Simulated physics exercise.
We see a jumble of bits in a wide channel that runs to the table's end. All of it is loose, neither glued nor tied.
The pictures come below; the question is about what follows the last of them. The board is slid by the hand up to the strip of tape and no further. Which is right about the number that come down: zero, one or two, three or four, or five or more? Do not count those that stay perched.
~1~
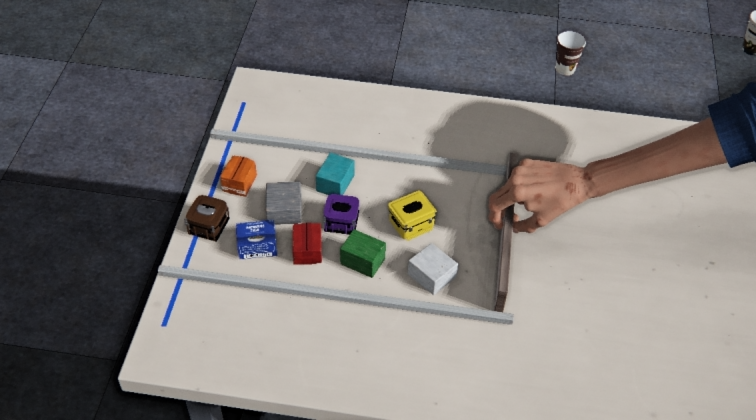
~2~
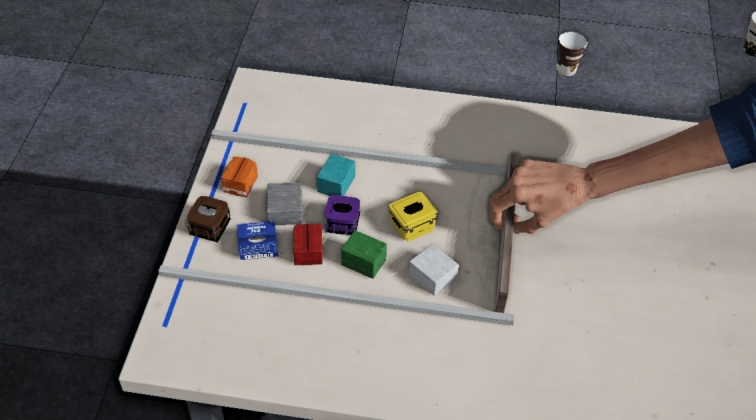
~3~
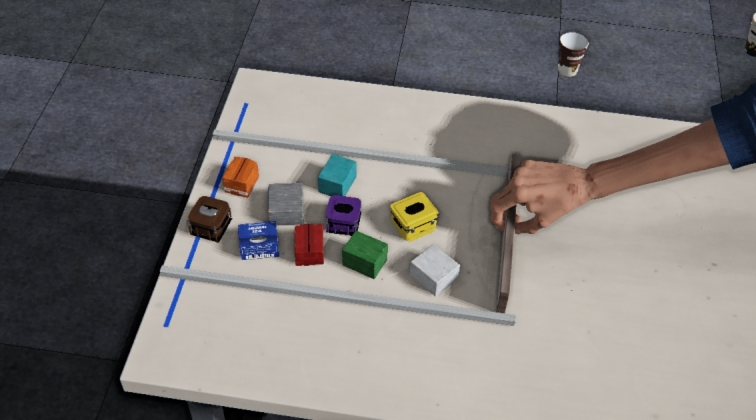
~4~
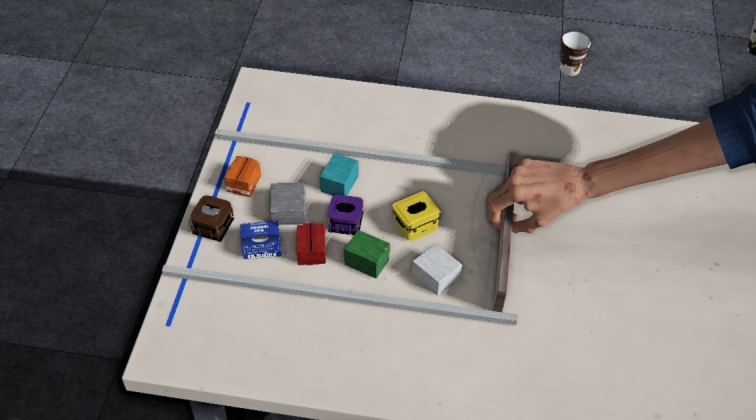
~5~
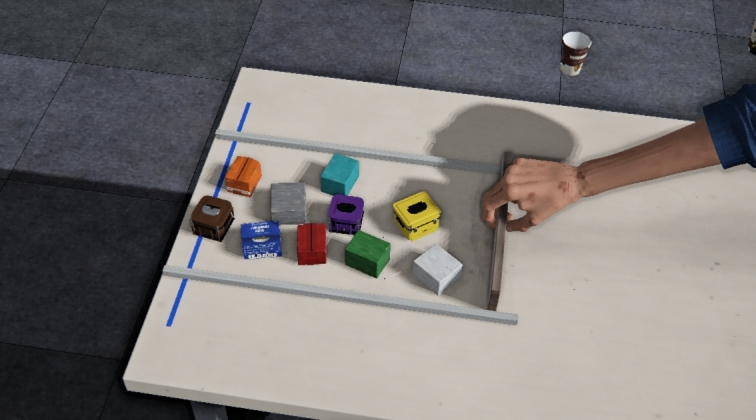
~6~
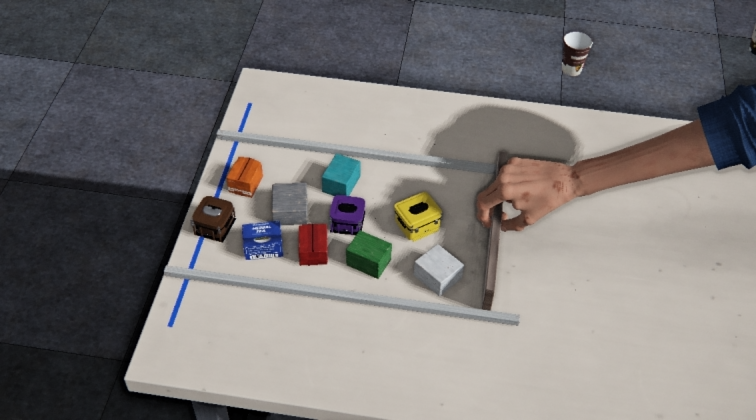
The right one is five or more.
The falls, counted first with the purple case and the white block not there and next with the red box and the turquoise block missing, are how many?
Result: 5, then 5.
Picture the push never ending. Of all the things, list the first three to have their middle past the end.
Order, earliest first: Brown case, blue box, grey block.
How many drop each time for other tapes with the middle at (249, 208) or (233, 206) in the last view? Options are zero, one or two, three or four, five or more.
In turn: Three or four, then 5 or more.
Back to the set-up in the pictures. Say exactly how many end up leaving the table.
The answer: 7 exactly.
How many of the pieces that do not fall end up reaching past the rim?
Count: 3.
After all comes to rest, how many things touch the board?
The count comes out at 3.
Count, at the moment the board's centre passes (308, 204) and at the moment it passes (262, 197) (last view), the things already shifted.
First 10 and then 10.
Soon after, none off yet; brown case at rest near (214, 219); orange box at rest near (245, 177); blue box at rest near (263, 240).
After that, one off so far; brown case on its way down near (166, 303); orange box displaced a little near (230, 169); blue box displaced well along near (177, 218).
In the end, the number that fall off is five or more; gone, green block, purple case, red box, grey block, blue box, orange box and brown case.
